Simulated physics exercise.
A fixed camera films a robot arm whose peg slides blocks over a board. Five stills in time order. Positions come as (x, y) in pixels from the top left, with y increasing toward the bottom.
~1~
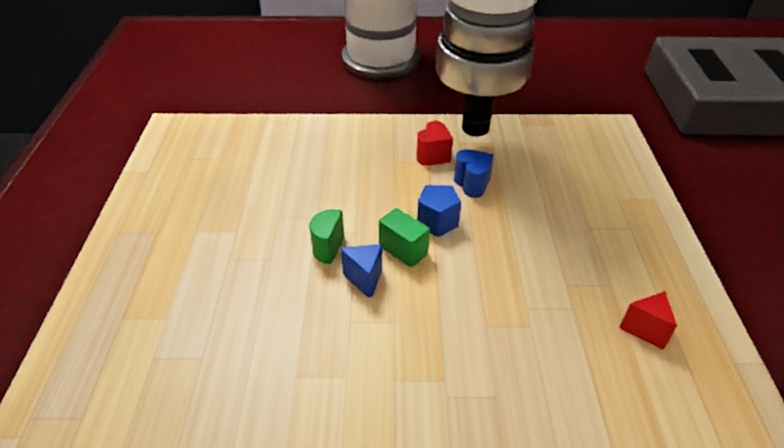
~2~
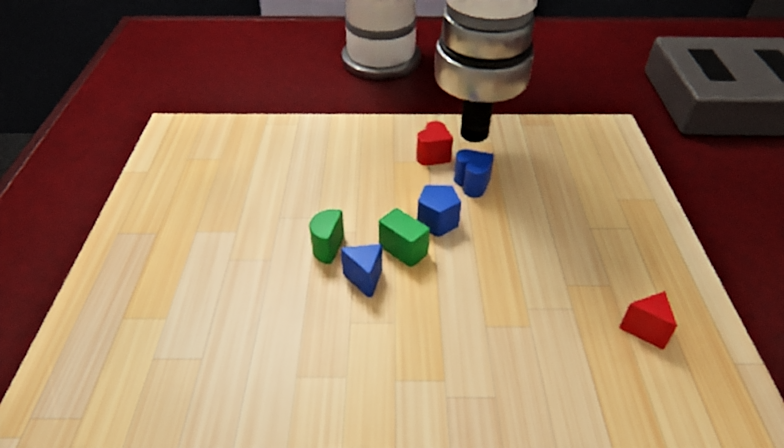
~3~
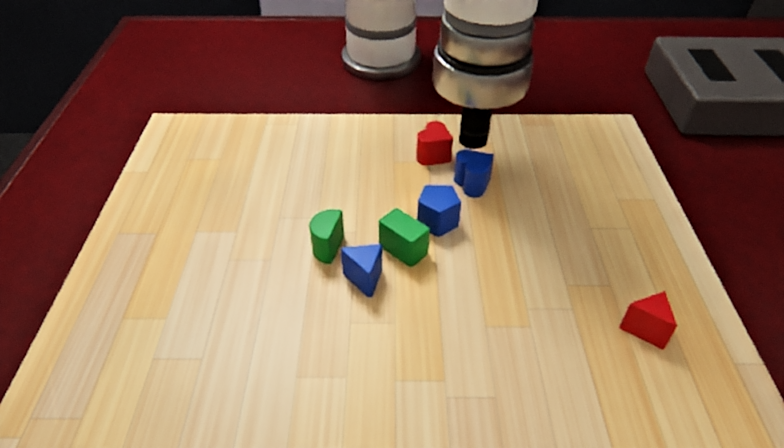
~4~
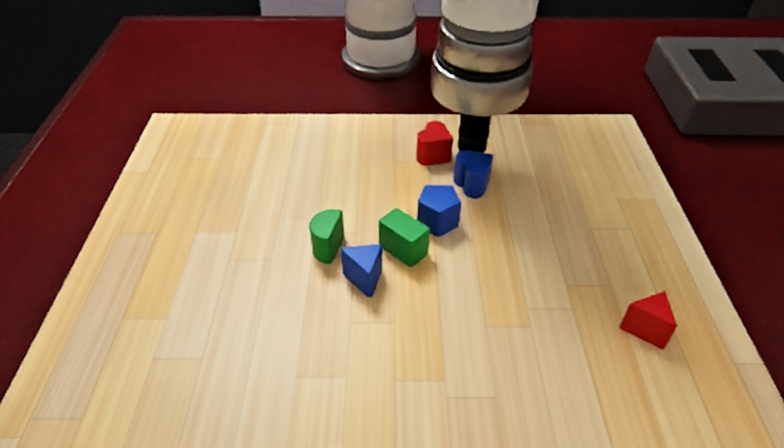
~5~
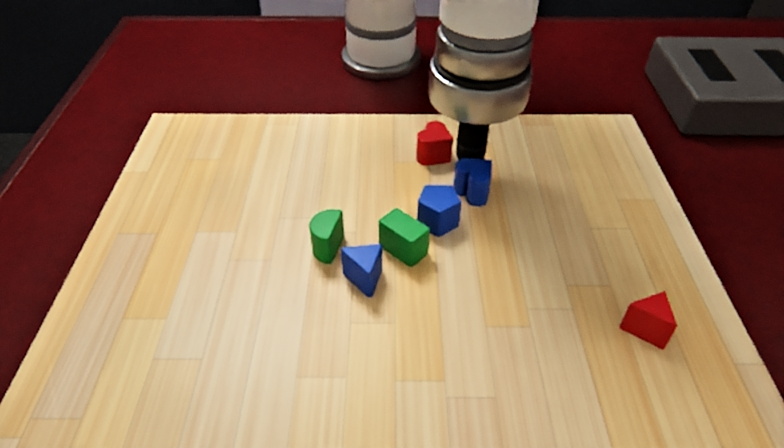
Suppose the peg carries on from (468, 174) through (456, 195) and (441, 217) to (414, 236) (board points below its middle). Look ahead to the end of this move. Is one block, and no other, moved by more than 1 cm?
Final answer: No.
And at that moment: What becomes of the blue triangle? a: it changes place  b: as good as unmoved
Letter a.
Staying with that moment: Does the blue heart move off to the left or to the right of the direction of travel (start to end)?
It shifts leftward.
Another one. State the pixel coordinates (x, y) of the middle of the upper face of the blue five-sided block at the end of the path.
At pixel (394, 234).
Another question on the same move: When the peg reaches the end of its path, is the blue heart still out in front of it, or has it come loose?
Slid away.
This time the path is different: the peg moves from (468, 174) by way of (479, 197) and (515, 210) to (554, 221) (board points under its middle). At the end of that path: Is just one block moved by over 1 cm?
That would be a yes.
What follows on the original path. One third of the way, peg at (458, 178); blue heart at (478, 188), turned 40° anticlockwise.
Two thirds of the way, peg at (442, 199); green oblong at (397, 229); blue five-sided block at (423, 214); blue heart at (478, 197), turned 75° anticlockwise.
At the end, peg at (415, 218); blue triangle at (338, 272); green oblong at (367, 251); blue five-sided block at (394, 234); blue heart at (478, 197), turned 75° anticlockwise.
